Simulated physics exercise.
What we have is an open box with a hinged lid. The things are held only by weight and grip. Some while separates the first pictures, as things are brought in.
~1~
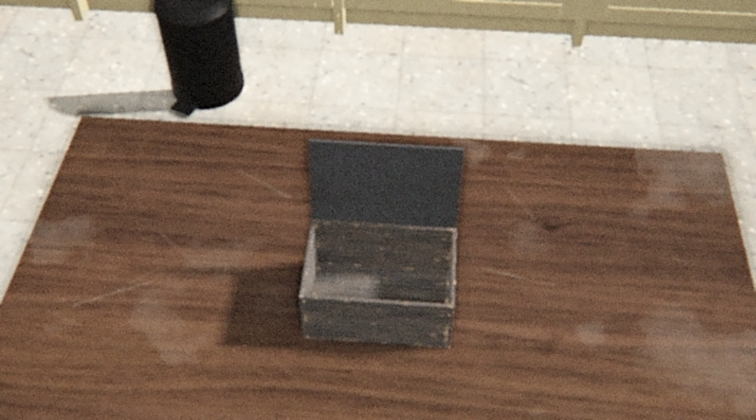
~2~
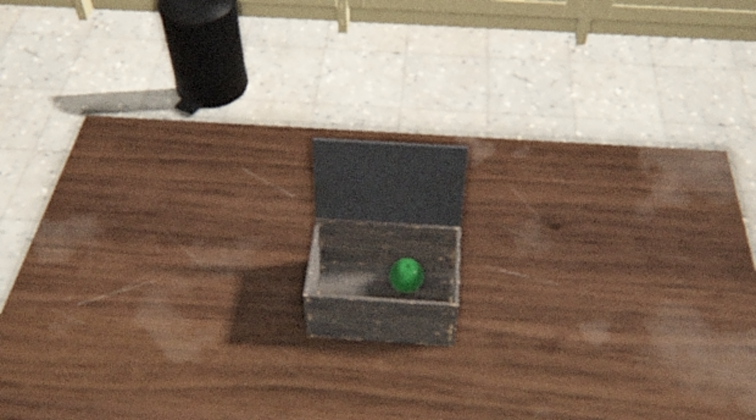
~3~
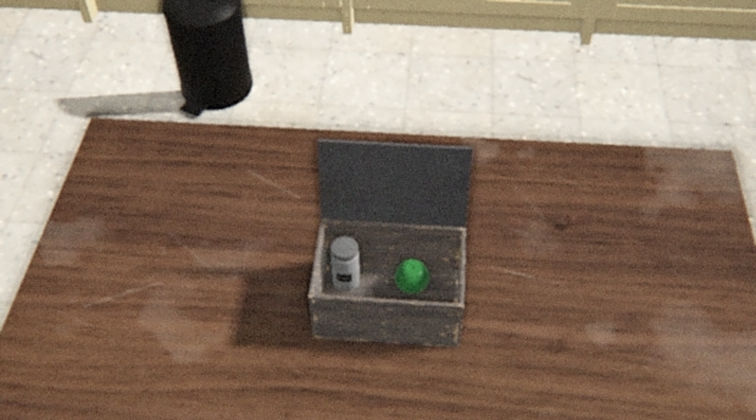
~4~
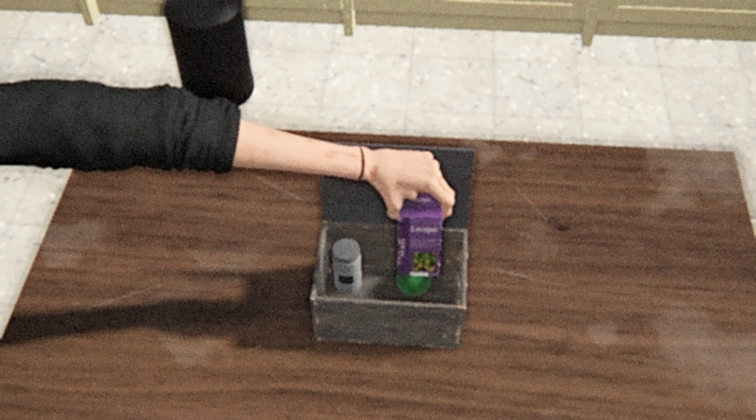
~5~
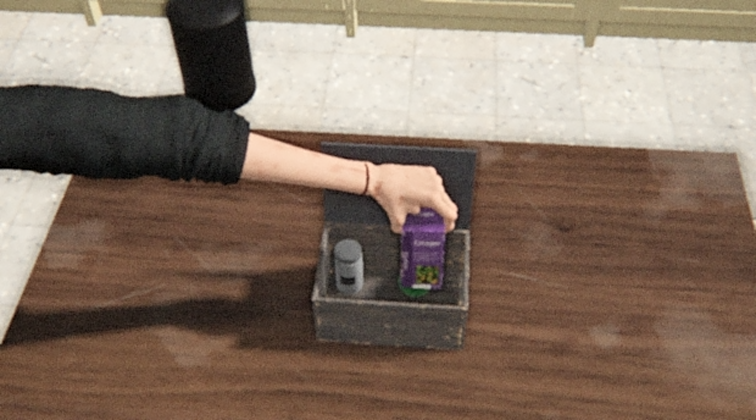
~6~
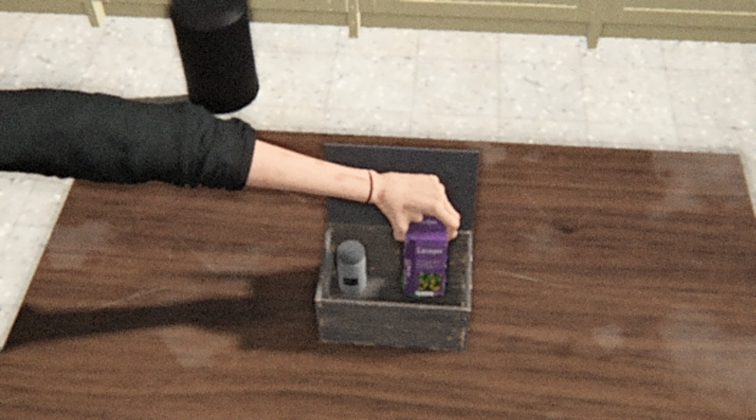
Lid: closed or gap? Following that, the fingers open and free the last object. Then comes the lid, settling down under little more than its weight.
Gap.
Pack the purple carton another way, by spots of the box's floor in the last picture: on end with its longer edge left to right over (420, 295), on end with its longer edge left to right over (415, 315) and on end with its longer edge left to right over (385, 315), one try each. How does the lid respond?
First try: It gets propped open; second try: It gets propped open; third try: It gets propped open.
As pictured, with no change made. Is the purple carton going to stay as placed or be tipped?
It tips.
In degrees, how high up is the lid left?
The answer is about 25 degrees.
Then, 0.90 s after the last picture, lid starting down; purple carton tipped 48° from how it was near (434, 285); green apple rolled a little.
Then, 1.50 s after the last picture, lid 65° above the rim; purple carton tipped 49° from how it was near (434, 285); green apple rolled a little.
Then, 1.80 s after the last picture, lid 34° above the rim; purple carton tipped 49° from how it was near (434, 285); green apple rolled a little.
At rest, lid 23° above the rim; tipped over in the box, purple carton; the other 2 in place. Seen from the same camera at the end, purple carton near (434, 285).
